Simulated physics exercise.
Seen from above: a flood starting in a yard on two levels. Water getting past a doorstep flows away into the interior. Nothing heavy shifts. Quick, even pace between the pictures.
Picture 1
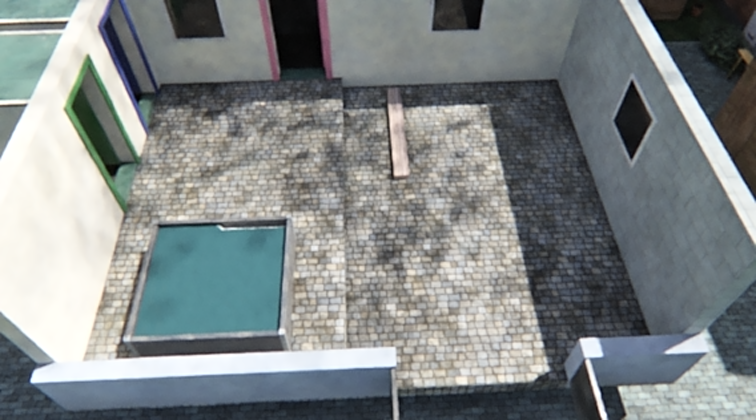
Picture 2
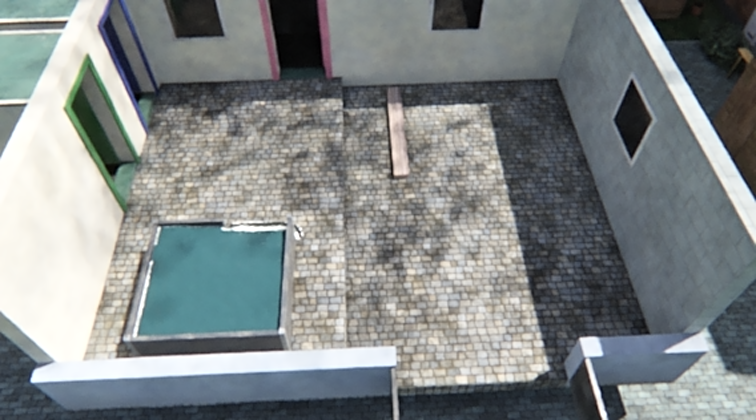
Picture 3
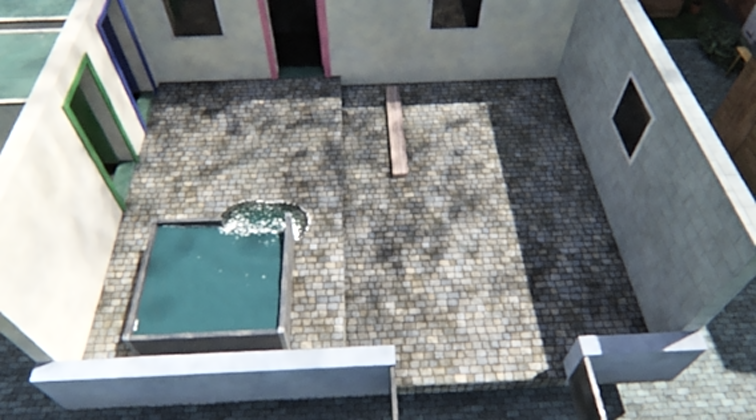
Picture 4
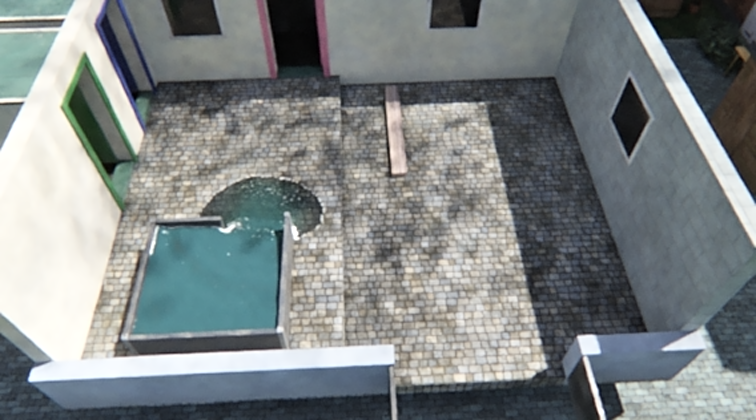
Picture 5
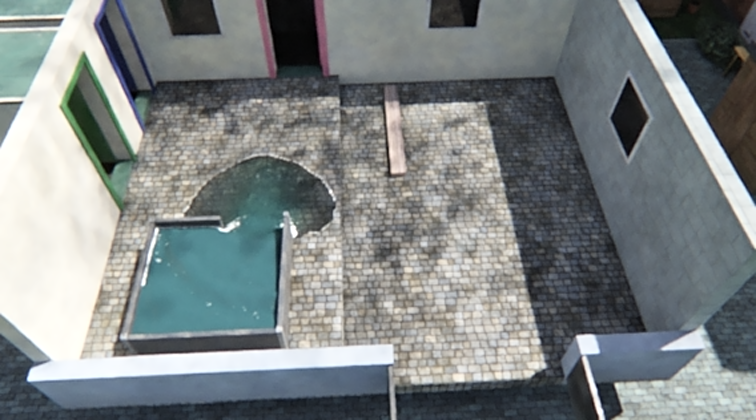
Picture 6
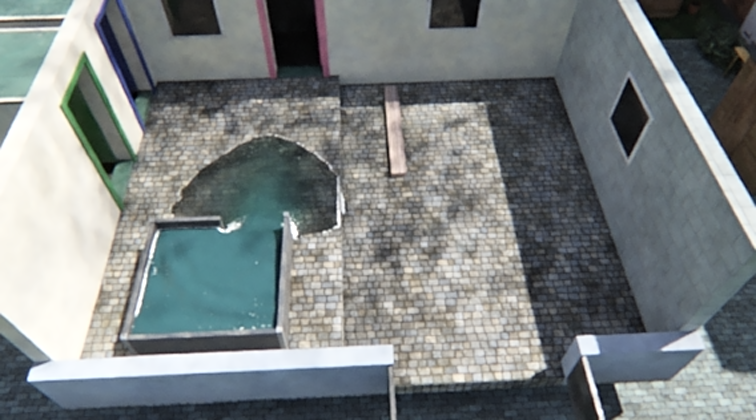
Water pouring from the far corner of a square open tank, spreading in a widening fan across the yard's cobbles.
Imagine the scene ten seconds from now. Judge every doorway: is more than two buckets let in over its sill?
My call: The green door stays at two or fewer, the blue door stays at two or fewer, the pink door goes past two.
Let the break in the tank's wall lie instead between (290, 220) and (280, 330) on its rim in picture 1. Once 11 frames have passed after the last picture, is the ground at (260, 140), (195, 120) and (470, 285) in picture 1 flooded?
Taken one by one: Unaffected, then unaffected, then sodden.
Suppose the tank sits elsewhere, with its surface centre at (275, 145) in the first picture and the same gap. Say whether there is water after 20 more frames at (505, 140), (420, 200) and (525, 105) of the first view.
The three spots read swamped, left dry, swamped.
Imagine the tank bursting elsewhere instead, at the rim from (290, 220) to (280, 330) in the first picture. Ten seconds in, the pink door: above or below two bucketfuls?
Going through it, pink door comes in lower.
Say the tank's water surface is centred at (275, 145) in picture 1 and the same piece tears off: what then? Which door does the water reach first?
Door: The door marked pink.
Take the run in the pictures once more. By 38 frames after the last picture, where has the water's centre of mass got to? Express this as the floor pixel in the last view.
I'd put it at around (279, 173).
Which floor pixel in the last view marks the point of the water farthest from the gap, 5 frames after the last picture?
Approximate pixel: (300, 77).
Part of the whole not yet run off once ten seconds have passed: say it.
About 92 %.
A moment on, water covers 20 % of the floor; the green door not reached, the blue door not reached, the pink door wet at the sill, nothing in.
Next, water covers 35 % of the floor; the green door wet at the sill, nothing in, the blue door wet at the sill, nothing in, the pink door under two buckets in.
Then, water covers 35 % of the floor; the green door wet at the sill, nothing in, the blue door under two buckets in, the pink door over two buckets in.
Later, water covers 55 % of the floor; the green door wet at the sill, nothing in, the blue door under two buckets in, the pink door over two buckets in.
In the end, water covers 80 % of the floor; the green door wet at the sill, nothing in, the blue door under two buckets in, the pink door far over two buckets in.
